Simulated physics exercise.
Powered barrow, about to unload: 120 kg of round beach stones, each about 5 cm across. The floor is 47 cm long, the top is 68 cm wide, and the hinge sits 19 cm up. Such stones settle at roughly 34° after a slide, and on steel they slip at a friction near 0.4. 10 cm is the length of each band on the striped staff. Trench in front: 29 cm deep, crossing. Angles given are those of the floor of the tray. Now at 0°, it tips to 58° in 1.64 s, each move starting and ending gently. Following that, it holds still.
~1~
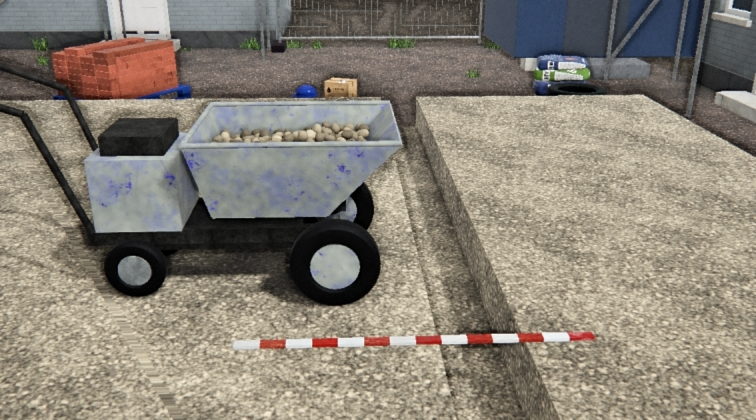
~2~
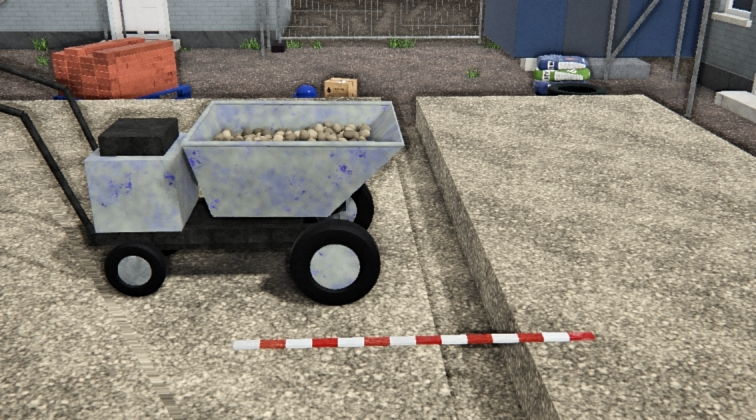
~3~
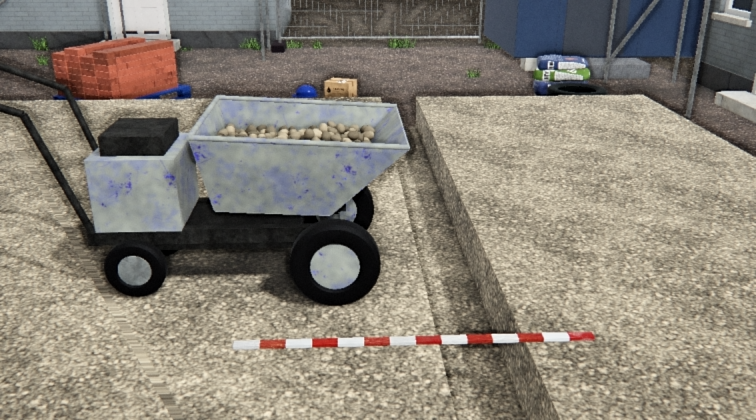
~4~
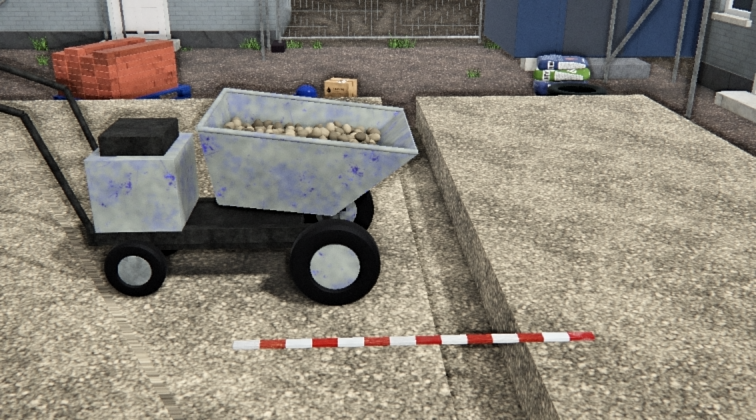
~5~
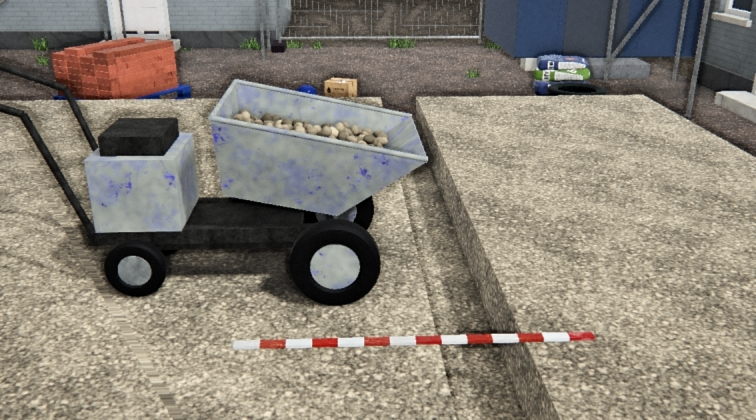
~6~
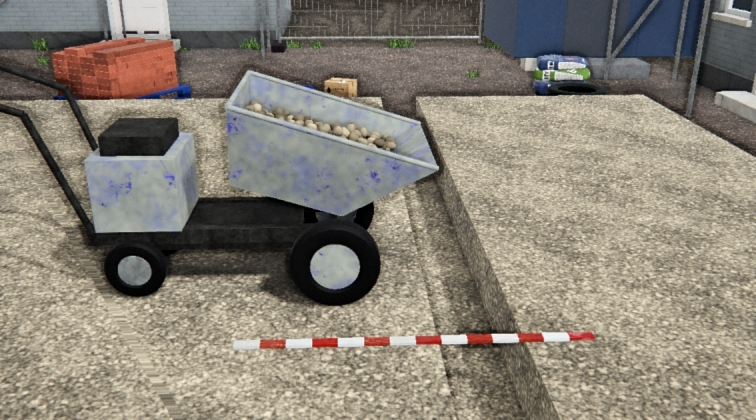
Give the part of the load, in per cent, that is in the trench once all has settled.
Close to 61 in a hundred.
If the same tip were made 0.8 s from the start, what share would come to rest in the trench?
50 per cent.
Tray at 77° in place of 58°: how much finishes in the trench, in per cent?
About 60%.
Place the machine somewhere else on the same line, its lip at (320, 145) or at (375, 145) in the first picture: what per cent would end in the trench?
Close to 90 percent in the first case, 90 percent in the second.
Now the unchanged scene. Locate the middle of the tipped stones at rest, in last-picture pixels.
Roughly at pixel (484, 293).
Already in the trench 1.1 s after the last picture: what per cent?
I'd say near 10 per cent at that time.
Then, 0.6 s after the last picture the floor is at 49°, 100 % in the tray; the foremost stones are at (445, 199).
Then, 1.1 s after the last picture the floor is at 58°, 78 % in the tray, 10 % in the trench, 12 % past the trench; the foremost stones are at (547, 277).
Then, 1.5 s after the last picture the floor is at 58°, 49 % in the tray, 18 % in the trench, 34 % past the trench; the foremost stones are at (618, 277).
Then, 3.4 s after the last picture the floor is at 58°, 0 % in the tray, 61 % in the trench, 39 % past the trench; the foremost stones are at (647, 273).
